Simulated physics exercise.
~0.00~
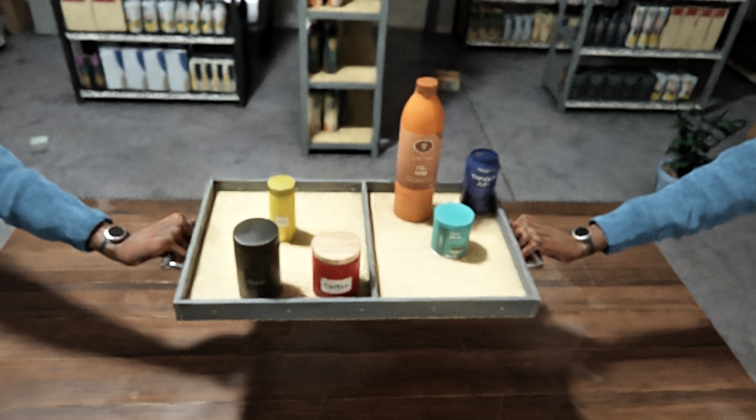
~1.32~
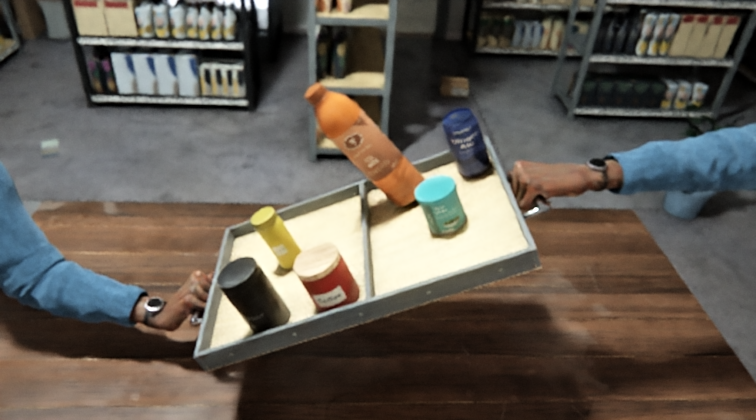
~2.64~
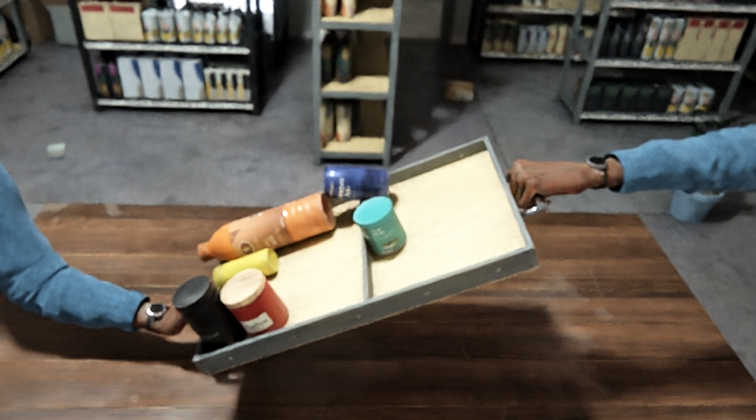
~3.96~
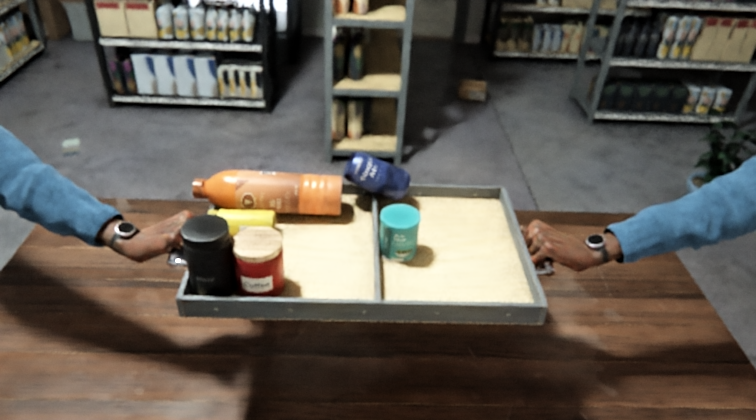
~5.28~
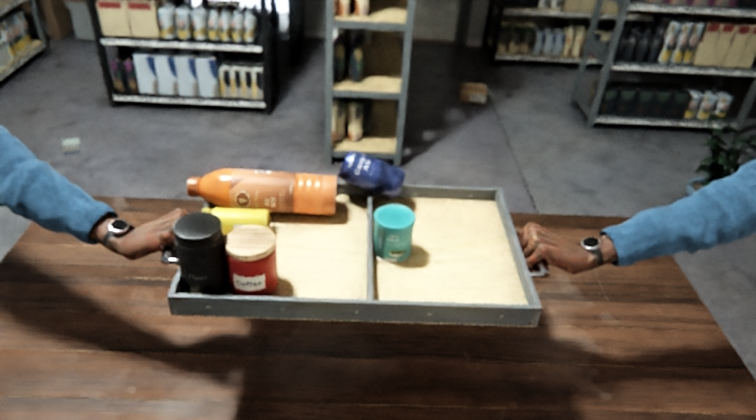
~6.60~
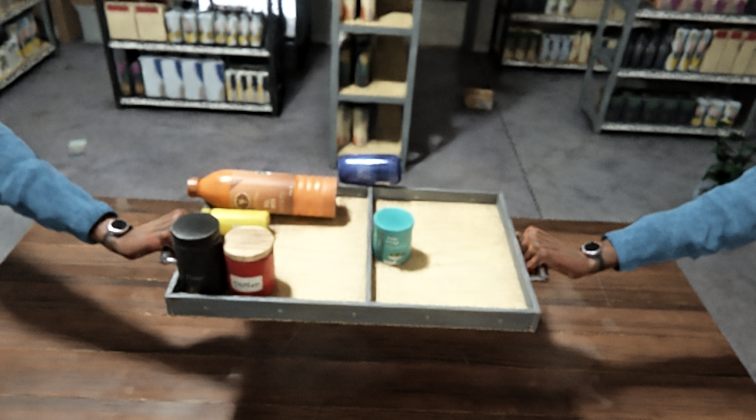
A tray held by two hands dipped to the left, toppling the orange bottle, yellow shaker and blue can while the upright jars and turquoise tin slid left; once it was levelled, the can ended up lying off the tray's back edge.
